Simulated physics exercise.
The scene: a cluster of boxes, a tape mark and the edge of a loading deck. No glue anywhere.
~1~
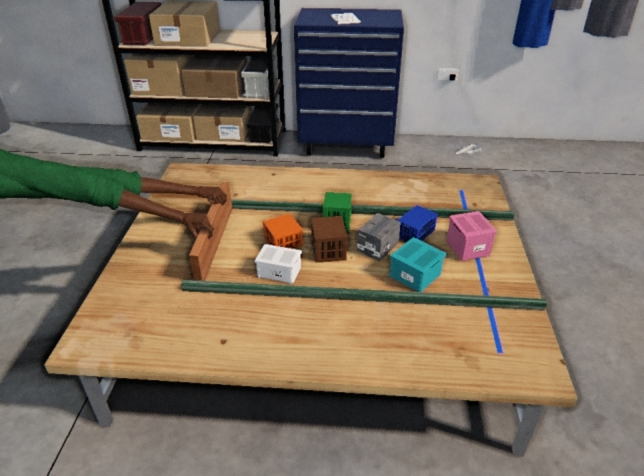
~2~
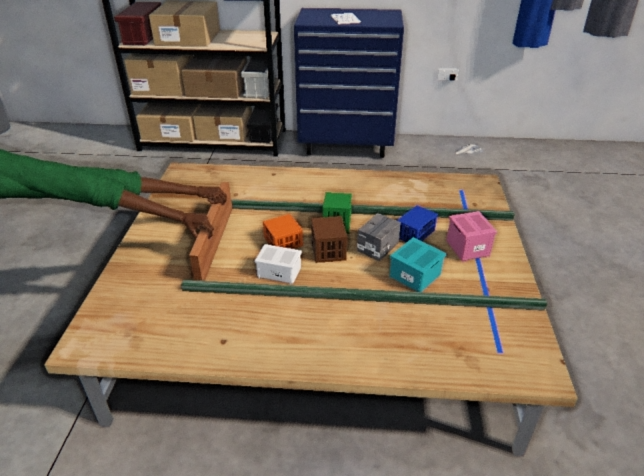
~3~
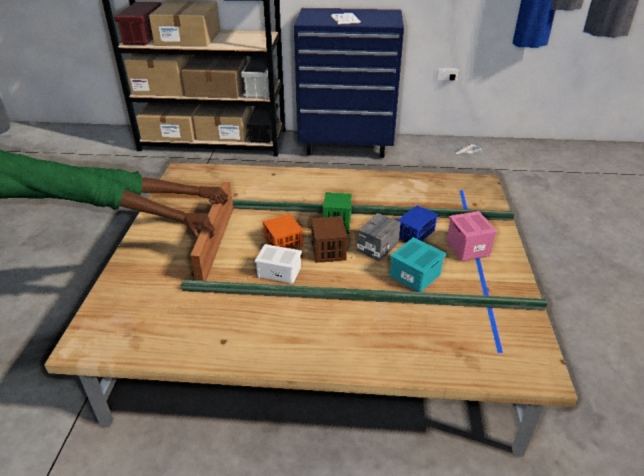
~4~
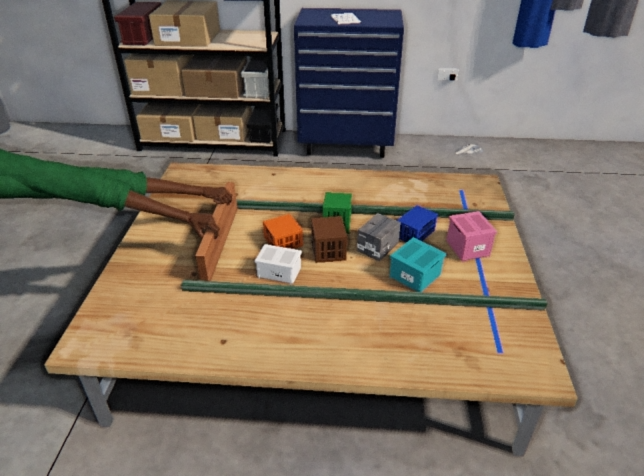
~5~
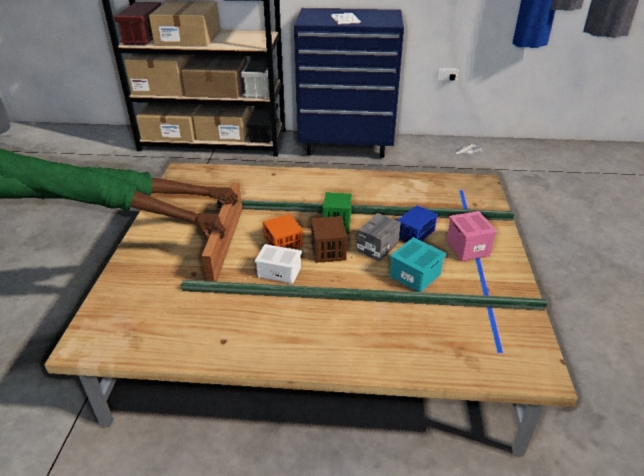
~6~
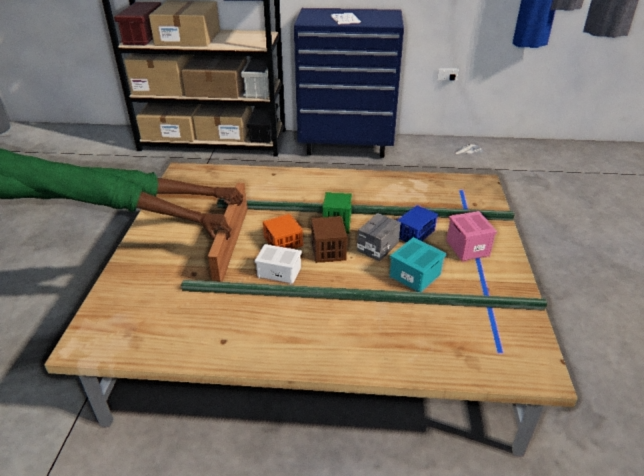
Two hands slide a wooden plank slightly right toward a still cluster of colored boxes.
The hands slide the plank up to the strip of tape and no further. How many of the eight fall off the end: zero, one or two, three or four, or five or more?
The number that fall off is three or four.
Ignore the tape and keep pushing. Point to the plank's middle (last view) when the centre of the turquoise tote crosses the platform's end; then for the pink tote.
Near (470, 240) and (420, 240).
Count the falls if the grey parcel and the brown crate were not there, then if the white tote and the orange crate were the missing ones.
The counts: 2 and 1.
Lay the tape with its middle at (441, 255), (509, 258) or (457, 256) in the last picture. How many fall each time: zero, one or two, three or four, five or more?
For each place: One or two; five or more; 1 or 2.
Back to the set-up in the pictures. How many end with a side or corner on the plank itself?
It touches 3.
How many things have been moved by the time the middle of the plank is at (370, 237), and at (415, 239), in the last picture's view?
First 8, then 8.
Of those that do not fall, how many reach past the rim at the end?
That would be 2.
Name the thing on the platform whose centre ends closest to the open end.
Foremost is the brown crate.
A little later, none off yet; pink tote at rest near (470, 237); blue crate shifted a little near (427, 221); turquoise tote at rest near (419, 266).
When it is over, the number that fall off is three or four; down, grey parcel, turquoise tote and pink tote.
